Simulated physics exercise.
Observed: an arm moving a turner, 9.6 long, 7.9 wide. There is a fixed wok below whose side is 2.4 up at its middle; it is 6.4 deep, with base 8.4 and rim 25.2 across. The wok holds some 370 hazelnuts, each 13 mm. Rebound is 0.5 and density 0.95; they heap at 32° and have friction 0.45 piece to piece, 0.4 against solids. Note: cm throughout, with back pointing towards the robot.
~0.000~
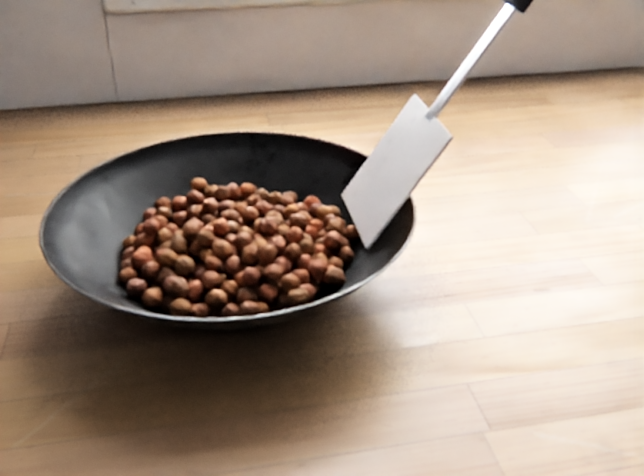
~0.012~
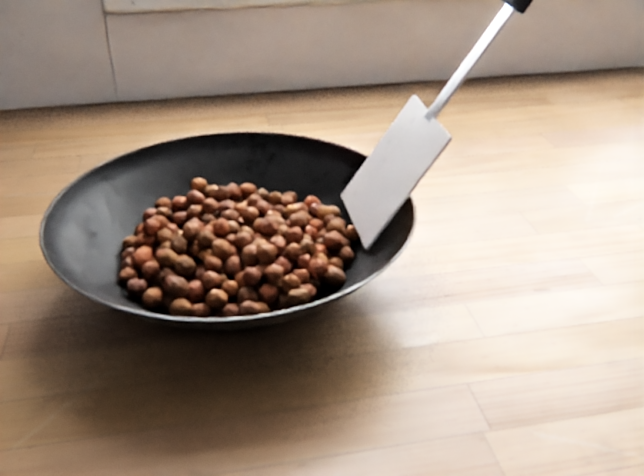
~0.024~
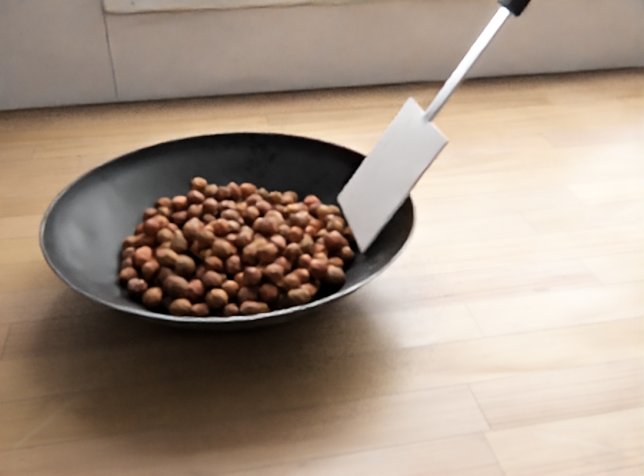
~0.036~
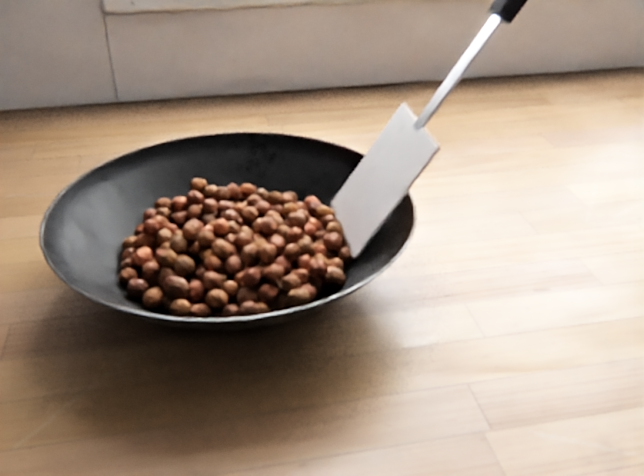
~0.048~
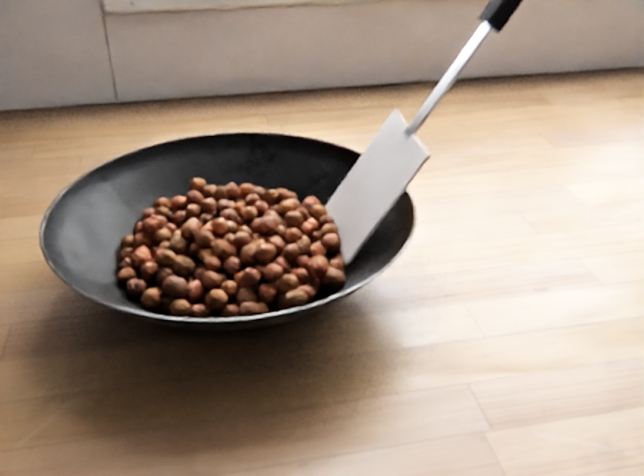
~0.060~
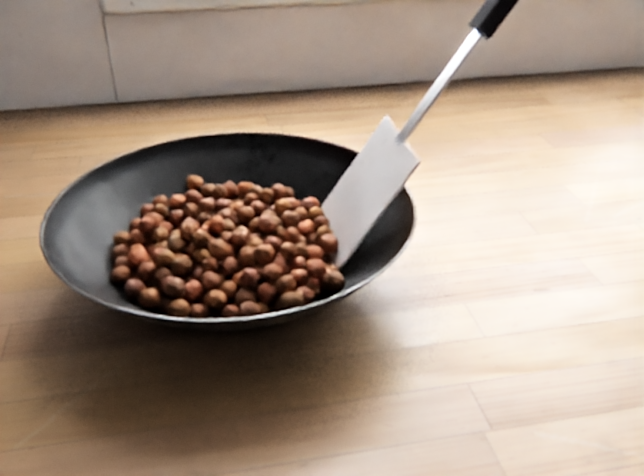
A turner slides down and left into a black wok, nudging the hazelnuts slightly left.
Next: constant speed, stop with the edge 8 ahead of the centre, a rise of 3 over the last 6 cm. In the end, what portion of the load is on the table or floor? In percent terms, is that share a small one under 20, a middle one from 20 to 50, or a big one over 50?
A middle one.
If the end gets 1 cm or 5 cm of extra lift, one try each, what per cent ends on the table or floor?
First try around 35 percent, second try around 35 percent.
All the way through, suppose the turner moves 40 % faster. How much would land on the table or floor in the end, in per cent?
45 per cent, roughly.
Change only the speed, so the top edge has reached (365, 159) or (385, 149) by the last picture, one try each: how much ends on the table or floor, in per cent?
Estimates: About 60 %, about 50 %.
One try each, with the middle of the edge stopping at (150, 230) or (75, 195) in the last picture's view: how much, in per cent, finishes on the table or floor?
10 % and 50 %.
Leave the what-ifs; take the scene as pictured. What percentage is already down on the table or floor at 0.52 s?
My estimate is roughly 30 %.
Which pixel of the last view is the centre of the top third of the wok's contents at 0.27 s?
Near pixel (108, 209).
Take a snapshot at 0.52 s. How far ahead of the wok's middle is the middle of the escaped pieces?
Around 18 centimetres ahead.
By 0.17 s, sloping 56°, highest piece 7 above the table; 370 in the wok.
By 0.27 s, sloping 56°, highest piece 9 above the table; 363 in the wok, 7 on the blade or in flight.
By 0.52 s, sloping 56°, highest piece 8 above the table; 240 in the wok, 119 on the table or floor, 11 on the blade or in flight.
By 1.57 s, sloping 56°, highest piece 7 above the table; 240 in the wok, 130 on the table or floor.
Final count, 240 in the wok, 130 on the table or floor. That is 35 % on the table or floor.
